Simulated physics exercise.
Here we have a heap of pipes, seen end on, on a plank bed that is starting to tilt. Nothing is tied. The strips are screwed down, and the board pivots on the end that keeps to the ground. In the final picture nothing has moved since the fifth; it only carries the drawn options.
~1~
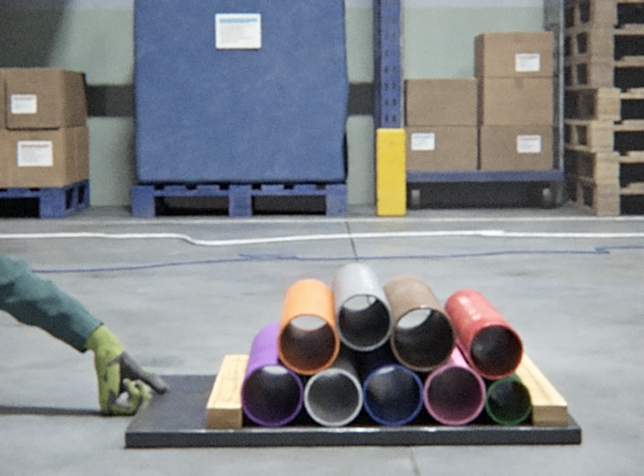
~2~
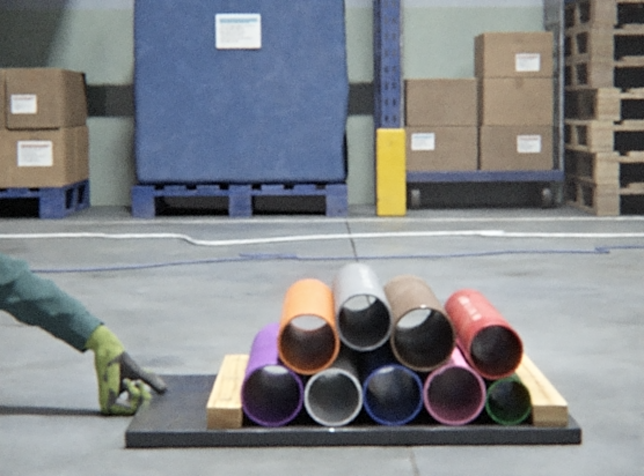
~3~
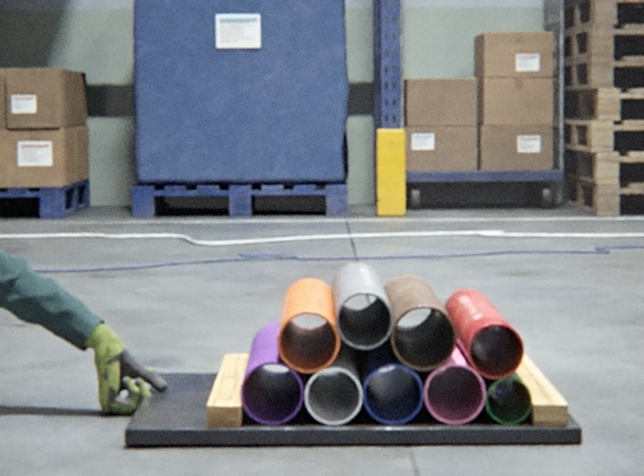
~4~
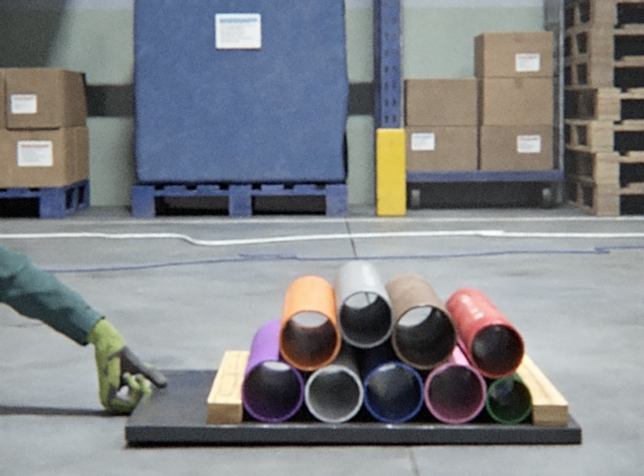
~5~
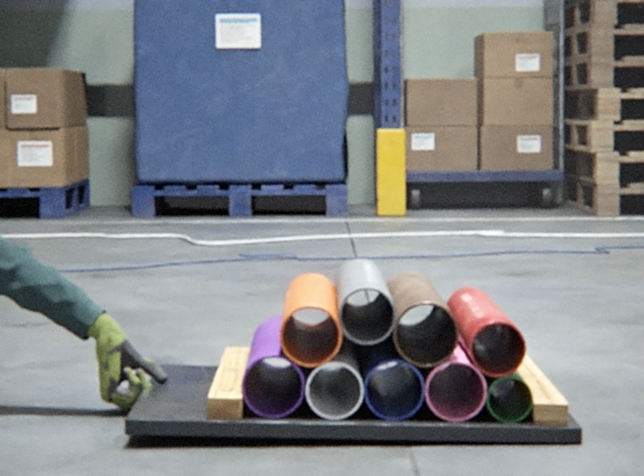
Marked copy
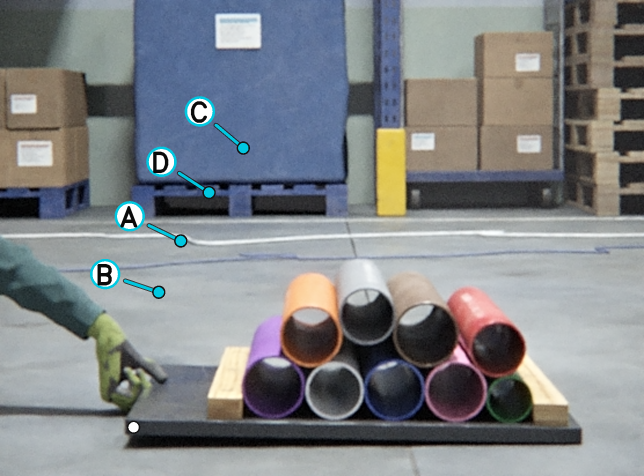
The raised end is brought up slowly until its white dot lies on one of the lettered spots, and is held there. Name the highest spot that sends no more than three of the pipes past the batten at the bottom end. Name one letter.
The highest mark that will do is B.
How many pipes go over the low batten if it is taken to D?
At D the number is four.
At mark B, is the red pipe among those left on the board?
No.
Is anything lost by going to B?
At B: Yes.
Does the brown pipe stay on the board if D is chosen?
No, with D.
On the copy, A at (181, 241); B at (159, 292); C at (244, 148); D at (209, 192); the white dot at (134, 427).
On B. First, board at 14°.
Then, board at 19°.
Finally, board at 19°, one over the low batten (red).
By contrast, A four over the low batten (orange, brown, grey, red); C four over the low batten (orange, brown, grey, red); D four over the low batten (orange, brown, grey, red).
